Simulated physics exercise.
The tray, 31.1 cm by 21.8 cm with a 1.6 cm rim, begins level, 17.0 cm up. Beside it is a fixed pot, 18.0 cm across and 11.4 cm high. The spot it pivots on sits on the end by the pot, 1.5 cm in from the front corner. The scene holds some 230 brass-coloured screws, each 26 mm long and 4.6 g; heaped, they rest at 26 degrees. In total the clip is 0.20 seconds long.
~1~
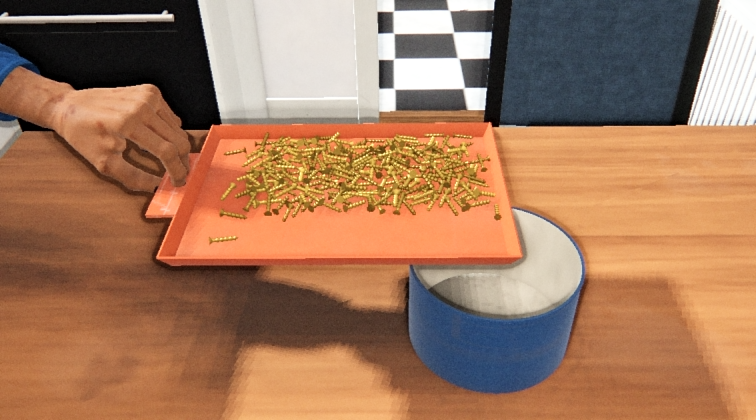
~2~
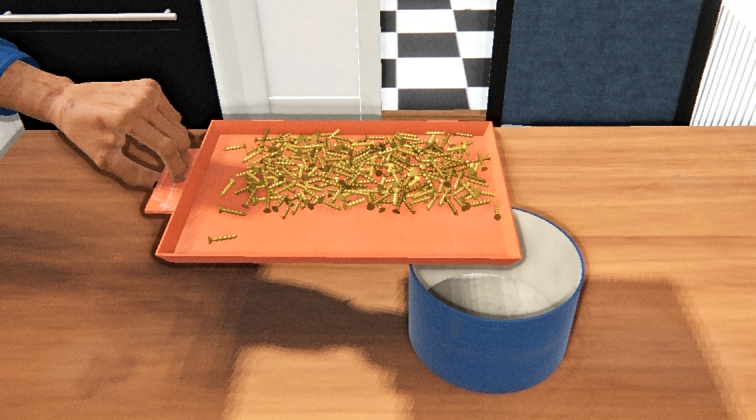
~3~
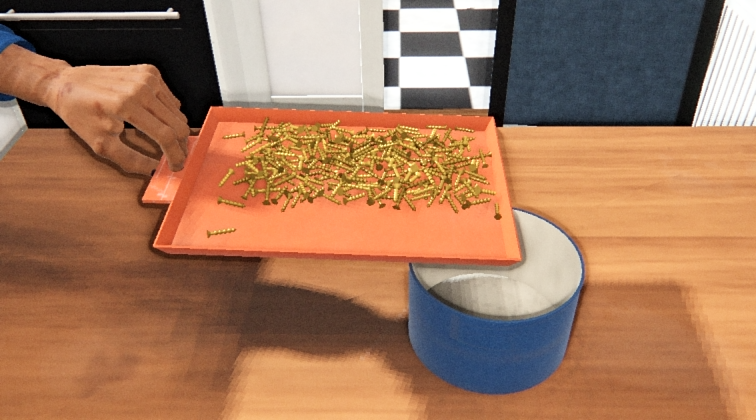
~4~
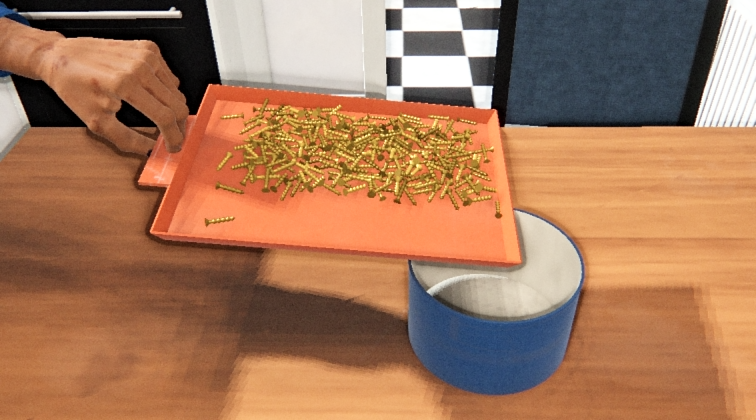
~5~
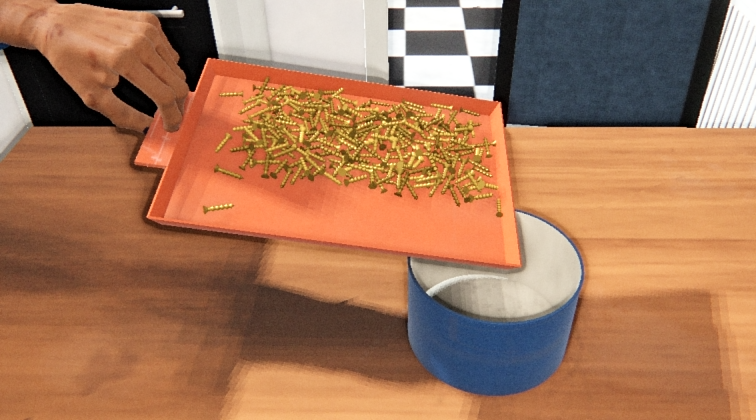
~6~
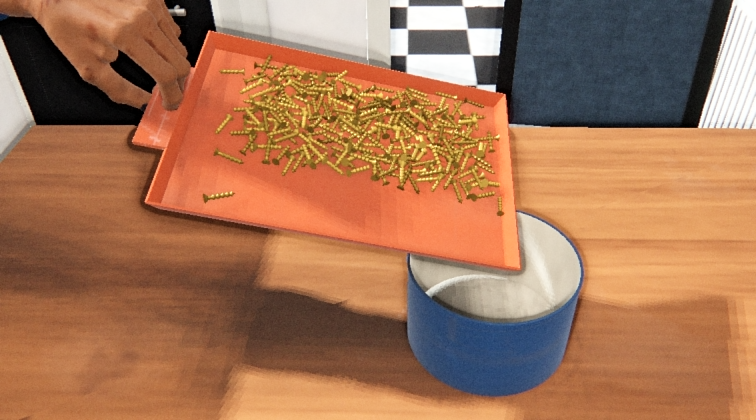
In the video, a hand at the left raises the handle end of an orange tray of brass-coloured screws, tilting it down to the right above a blue pot on a wooden table, while the screws stay heaped on the tray.
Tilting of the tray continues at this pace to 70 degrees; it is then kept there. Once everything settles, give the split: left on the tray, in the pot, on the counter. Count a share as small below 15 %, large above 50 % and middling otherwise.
Tray: Small. Pot: Small. Counter: Large.
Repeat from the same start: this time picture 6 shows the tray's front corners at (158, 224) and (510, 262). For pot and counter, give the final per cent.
You'd end with pot at 0 and counter at 100.
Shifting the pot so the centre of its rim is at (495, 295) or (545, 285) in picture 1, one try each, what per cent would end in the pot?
Estimates: 65 in a hundred and 70 in a hundred.
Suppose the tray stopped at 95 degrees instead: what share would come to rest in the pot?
I'd expect some 0 per cent in the pot.
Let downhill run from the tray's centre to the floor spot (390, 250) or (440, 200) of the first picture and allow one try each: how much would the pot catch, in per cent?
Near 0 and 40 percent, in that order.
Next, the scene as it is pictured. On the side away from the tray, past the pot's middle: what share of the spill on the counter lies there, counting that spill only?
Roughly 100 per cent.
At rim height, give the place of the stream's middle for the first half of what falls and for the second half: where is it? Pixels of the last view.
At roughly (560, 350) first, later on at (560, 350).
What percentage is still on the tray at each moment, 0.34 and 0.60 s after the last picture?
I'd say roughly 95, then roughly 0.
Then, 0.20 s after the last picture, tilt 45 degrees; the tray holds 100 %, the pot 0 %.
Then, 0.34 s after the last picture, tilt 64 degrees; the tray holds 95 %, the pot 0 %.
Then, 0.60 s after the last picture, tilt 70 degrees; the tray holds 0 %, the pot 5 %.
In the end, tray 0 %, pot 5 %, counter 95 %.
